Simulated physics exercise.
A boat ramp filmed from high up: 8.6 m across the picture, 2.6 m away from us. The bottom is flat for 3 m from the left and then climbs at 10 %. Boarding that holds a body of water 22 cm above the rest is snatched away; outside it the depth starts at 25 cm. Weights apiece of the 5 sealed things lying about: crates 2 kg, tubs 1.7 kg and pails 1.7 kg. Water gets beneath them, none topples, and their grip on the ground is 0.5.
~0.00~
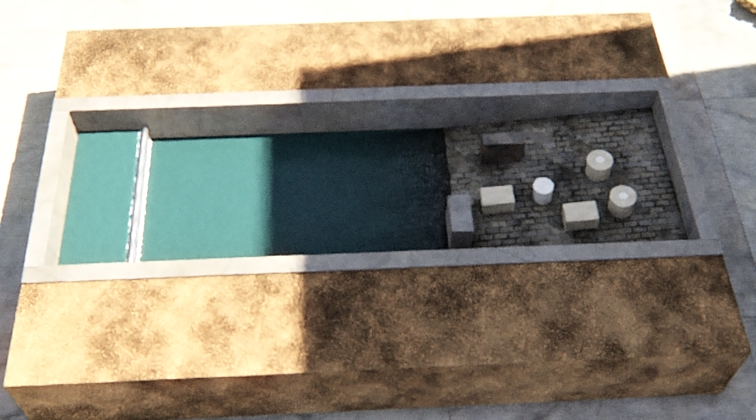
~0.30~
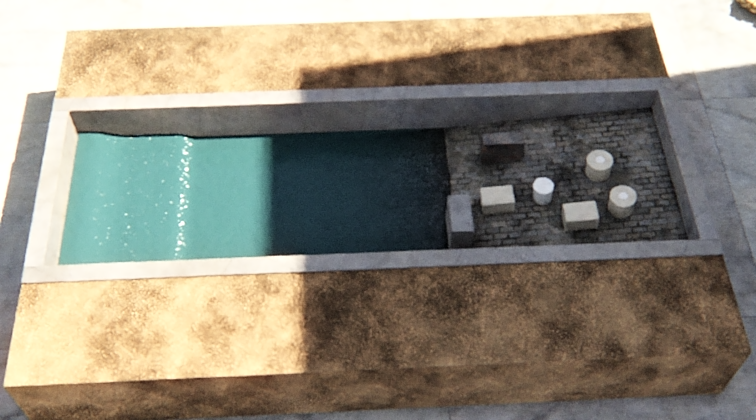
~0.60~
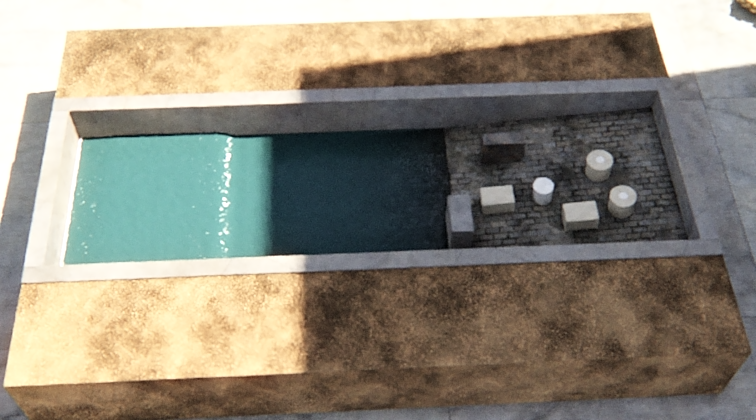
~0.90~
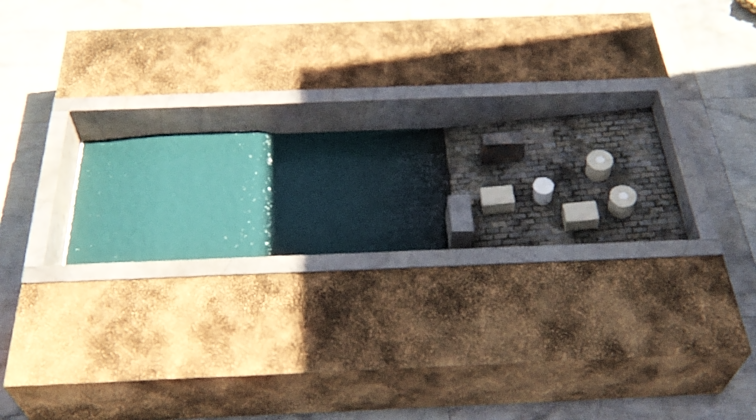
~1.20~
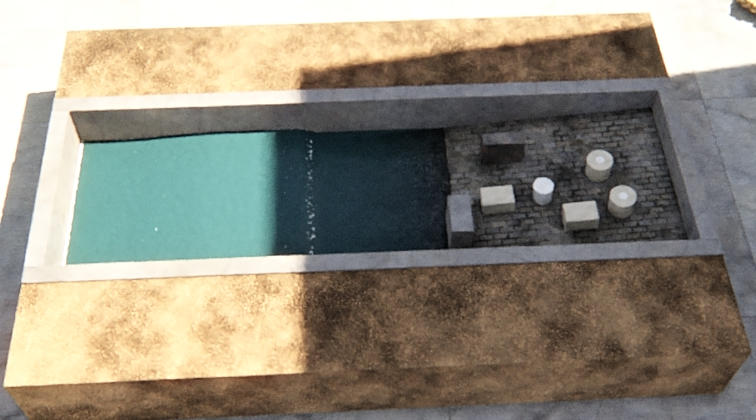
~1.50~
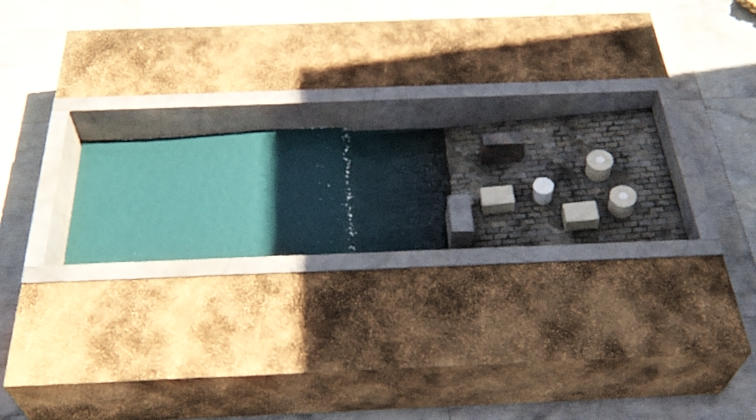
A low, foamy wave travels rightward across the teal water while the objects beyond stay still.
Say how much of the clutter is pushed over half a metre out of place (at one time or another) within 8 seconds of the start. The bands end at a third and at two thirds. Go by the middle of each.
That comes to from one to two thirds.
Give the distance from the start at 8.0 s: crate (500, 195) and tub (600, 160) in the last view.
In turn: 200 cm, 5 cm.
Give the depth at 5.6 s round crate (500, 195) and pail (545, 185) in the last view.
Roughly 6 and 2 cm.
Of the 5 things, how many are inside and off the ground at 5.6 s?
I count 2.
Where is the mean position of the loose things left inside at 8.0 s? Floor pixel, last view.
At about (492, 201).
After 2.1 s 0 of 5 are over 50 cm from their spots; 0 afloat.
After 3.6 s 0 of 5 are over 50 cm from their spots; 1 afloat.
After 5.6 s 2 of 5 are over 50 cm from their spots; 2 afloat.
After 8.0 s 3 of 5 are over 50 cm from their spots, and 3 have been at some point; 2 afloat.
